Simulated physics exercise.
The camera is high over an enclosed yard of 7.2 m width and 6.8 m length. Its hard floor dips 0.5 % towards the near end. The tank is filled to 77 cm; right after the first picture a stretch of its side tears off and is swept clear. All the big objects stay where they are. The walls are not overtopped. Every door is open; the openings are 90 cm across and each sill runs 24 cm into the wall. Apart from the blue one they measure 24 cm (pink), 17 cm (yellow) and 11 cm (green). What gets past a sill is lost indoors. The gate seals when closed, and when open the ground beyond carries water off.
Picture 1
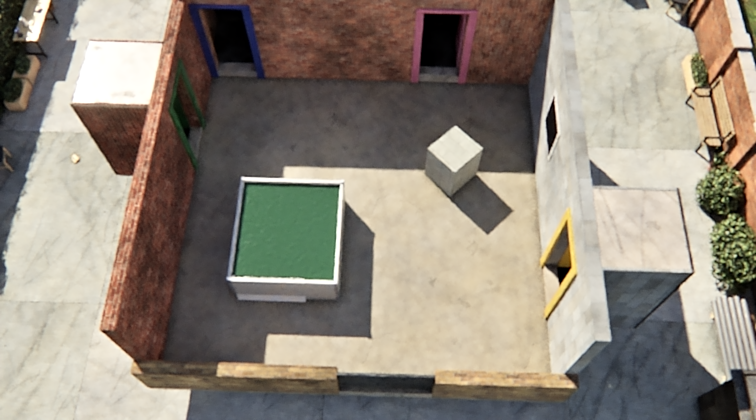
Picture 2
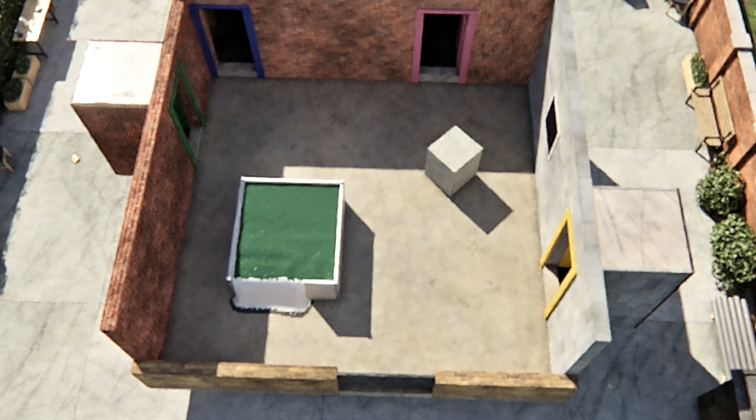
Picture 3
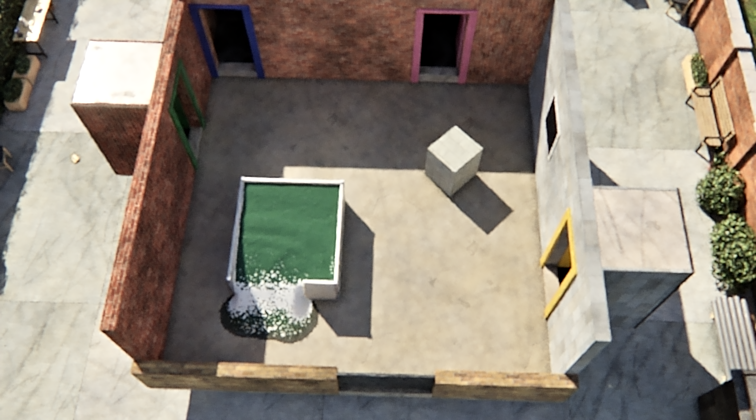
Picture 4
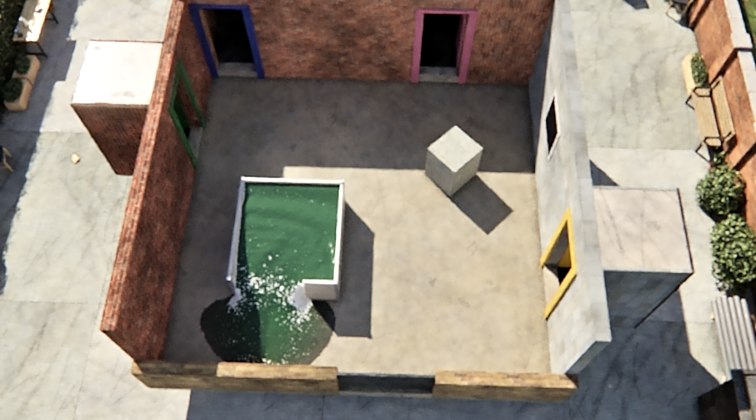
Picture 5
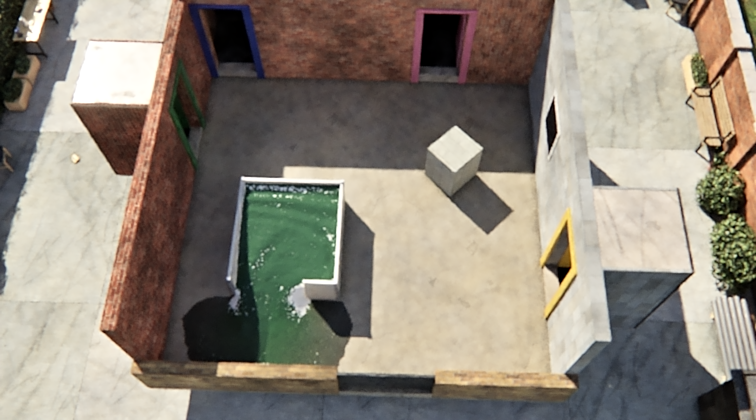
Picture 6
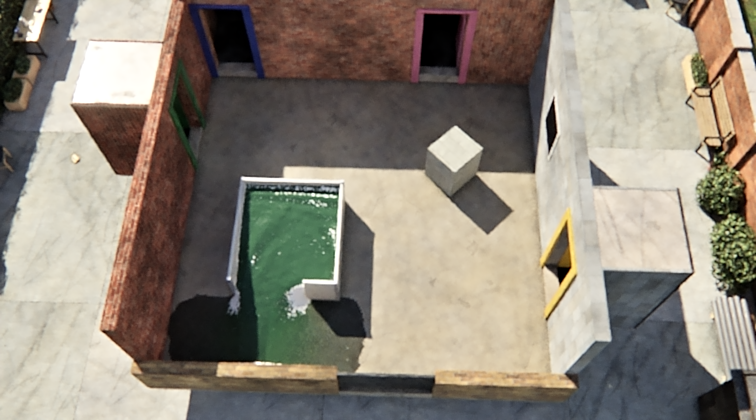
In a walled yard with coloured door surrounds and a pale block, a square tank of green water opens along its near side, and water pours out with white froth, spreading over the floor to the low near wall.
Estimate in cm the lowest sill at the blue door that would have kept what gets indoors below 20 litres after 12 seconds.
Close to 20 cm is just enough.
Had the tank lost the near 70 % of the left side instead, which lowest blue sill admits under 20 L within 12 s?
About 19 cm.
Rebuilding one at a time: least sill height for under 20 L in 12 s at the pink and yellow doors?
Roughly 8.0 cm at pink and 11.0 cm at yellow.
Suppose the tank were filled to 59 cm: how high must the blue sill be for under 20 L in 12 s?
Some 13.5 cm.
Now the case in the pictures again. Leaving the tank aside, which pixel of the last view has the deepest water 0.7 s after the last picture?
Near (161, 372).
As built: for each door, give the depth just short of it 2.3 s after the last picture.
In cm: Pink 0, yellow 16, blue 0, green 4.
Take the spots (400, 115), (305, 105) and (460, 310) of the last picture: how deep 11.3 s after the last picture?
About 10, 4 and 6 cm.
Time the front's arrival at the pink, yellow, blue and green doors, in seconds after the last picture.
Pink 5.0 s, yellow 2.0 s, blue 2.8 s, green 2.0 s.
Then, 0.7 s after the last picture water covers 15 % of the floor, deepest (72 cm) near (161, 372); it has not reached the blue door.
Then, 2.3 s after the last picture water covers 50 % of the floor, deepest (36 cm) near (161, 372); it has not reached the blue door.
Then, 11.3 s after the last picture water covers 100 % of the floor, deepest (12 cm) near (490, 273); 6 cm at the blue door, 18 litres in over its 20 cm sill.
At the blue door as built, the water peaked near 25 cm, 3.5 s after the last picture.
With a sill of 16 cm, 54 litres would have come in within the 12 s; with 21.5 cm, 11 litres. So under 20 litres takes about 20 cm.
